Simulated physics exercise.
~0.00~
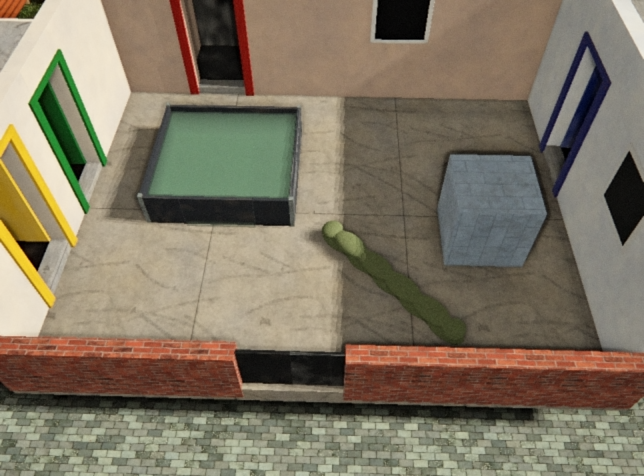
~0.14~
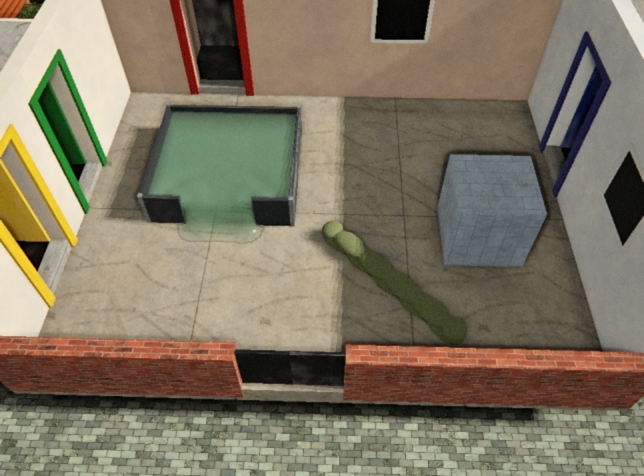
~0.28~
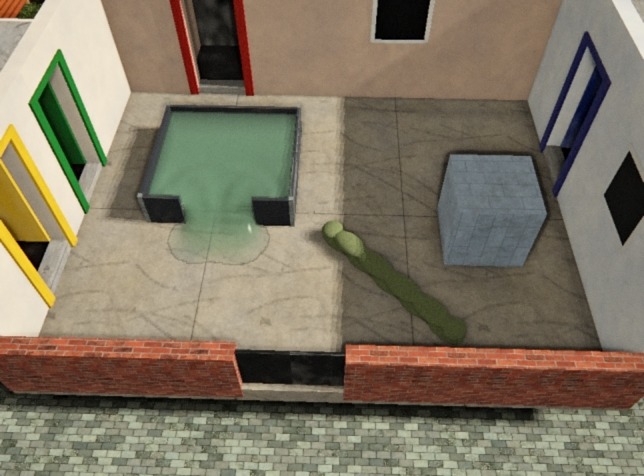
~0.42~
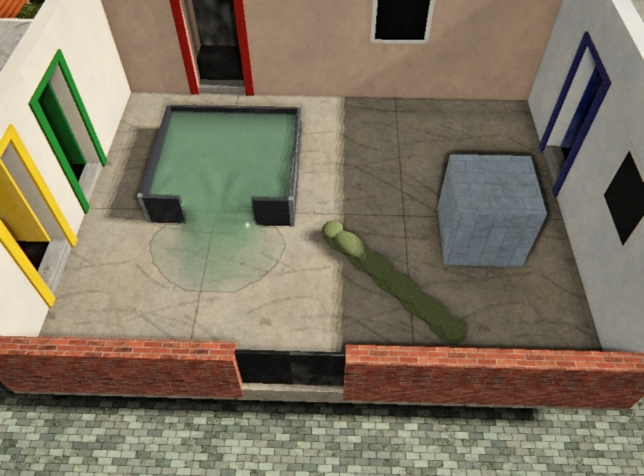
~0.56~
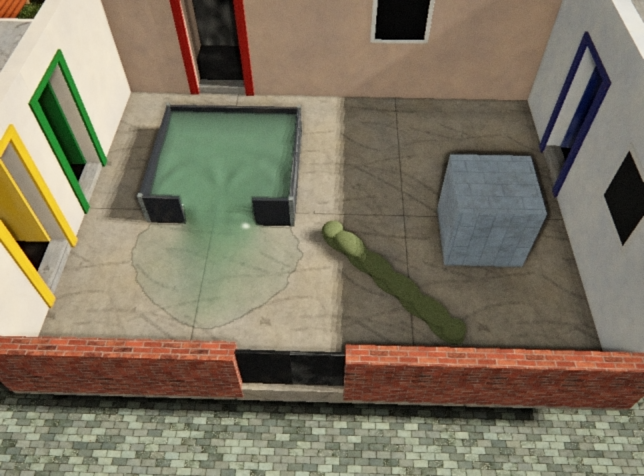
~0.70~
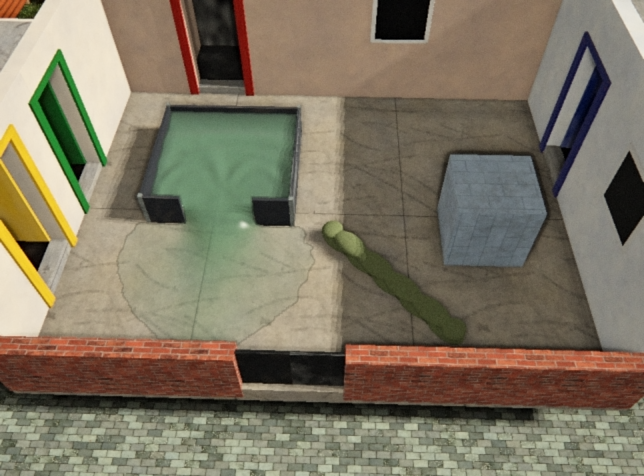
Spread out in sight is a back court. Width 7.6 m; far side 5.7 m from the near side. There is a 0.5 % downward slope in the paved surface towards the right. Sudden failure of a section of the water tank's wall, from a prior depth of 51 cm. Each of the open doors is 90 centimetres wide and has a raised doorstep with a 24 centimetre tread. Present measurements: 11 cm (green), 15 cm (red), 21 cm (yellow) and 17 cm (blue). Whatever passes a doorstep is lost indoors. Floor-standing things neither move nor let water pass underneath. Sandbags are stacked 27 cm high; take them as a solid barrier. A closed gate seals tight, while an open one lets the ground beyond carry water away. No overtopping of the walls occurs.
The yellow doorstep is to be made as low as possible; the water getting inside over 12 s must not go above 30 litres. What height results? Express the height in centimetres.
It would have to be roughly 6 cm high.
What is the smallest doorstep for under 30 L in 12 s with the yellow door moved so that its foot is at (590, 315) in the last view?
You'd want it roughly 6.5 cm high.
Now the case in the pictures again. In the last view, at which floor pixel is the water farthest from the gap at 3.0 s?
In the last picture, around (610, 382).
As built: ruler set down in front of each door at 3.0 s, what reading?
Depths in cm - green: 0, red: 0, yellow: 9, blue: 0.
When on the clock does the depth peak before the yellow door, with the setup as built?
The depth peaks at about 4.0 seconds.
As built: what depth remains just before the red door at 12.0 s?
Some 6.0 cm.
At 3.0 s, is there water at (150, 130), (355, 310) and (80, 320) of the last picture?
First bone-dry, second wet through, third wet through.
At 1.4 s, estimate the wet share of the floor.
Wet: Close to 20 %.
After 1.4 s water covers 20 % of the floor, deepest (30 cm) near (218, 230); it has not reached the yellow door.
After 3.0 s water covers 30 % of the floor, deepest (27 cm) near (42, 365); 9 cm at the yellow door, 0 litres in over its 21 cm doorstep.
After 12.0 s water covers 90 % of the floor, deepest (10 cm) near (398, 339); 7 cm at the yellow door, 0 litres in over its 21 cm doorstep.
At the yellow door as built, the water arrived by 2.2 s and peaked near 10 cm at 4.2 s.
With a doorstep of 5.5 cm, 42 litres would have come in within the 12 s; with 7.5 cm, 14 litres. So under 30 litres takes about 6 cm.
